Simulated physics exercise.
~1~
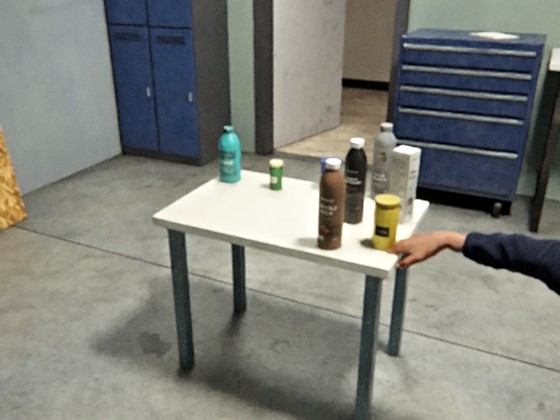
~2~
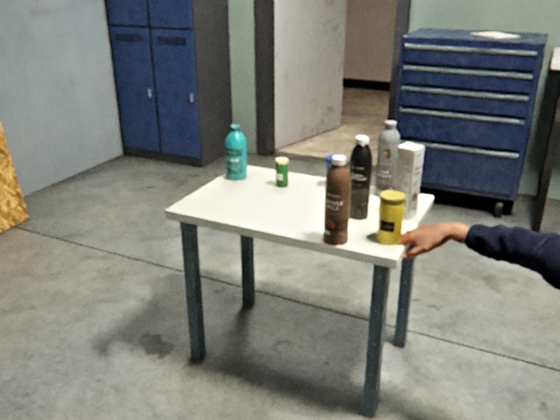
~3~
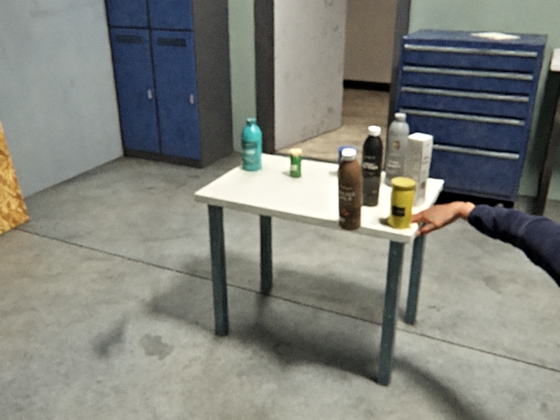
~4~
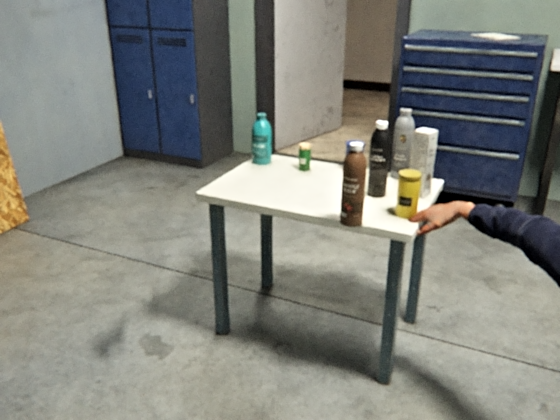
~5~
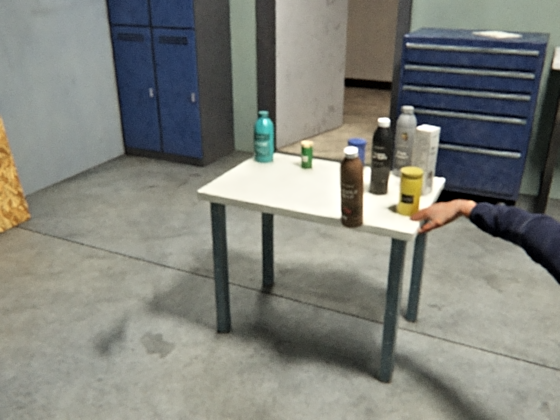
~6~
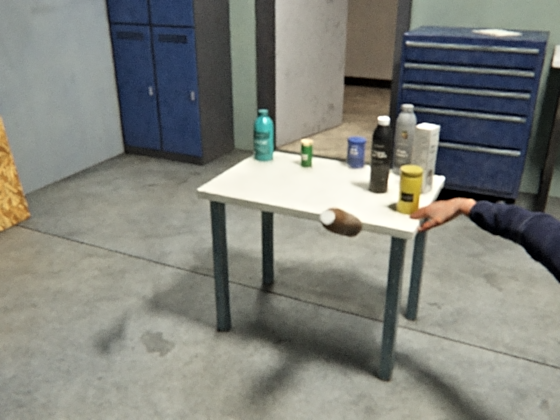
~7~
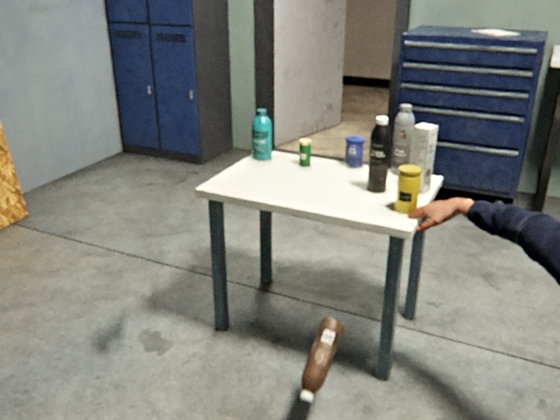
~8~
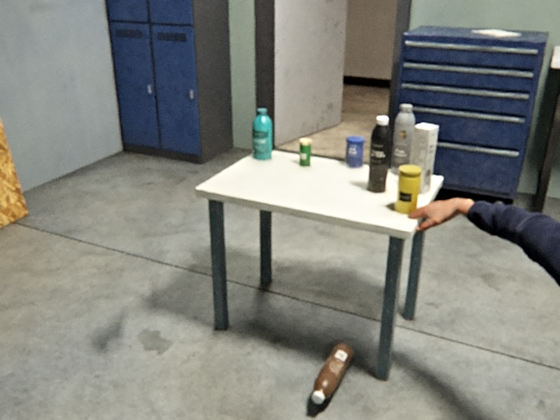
A small table is pushed back by a hand, and the brown bottle topples off onto the floor.
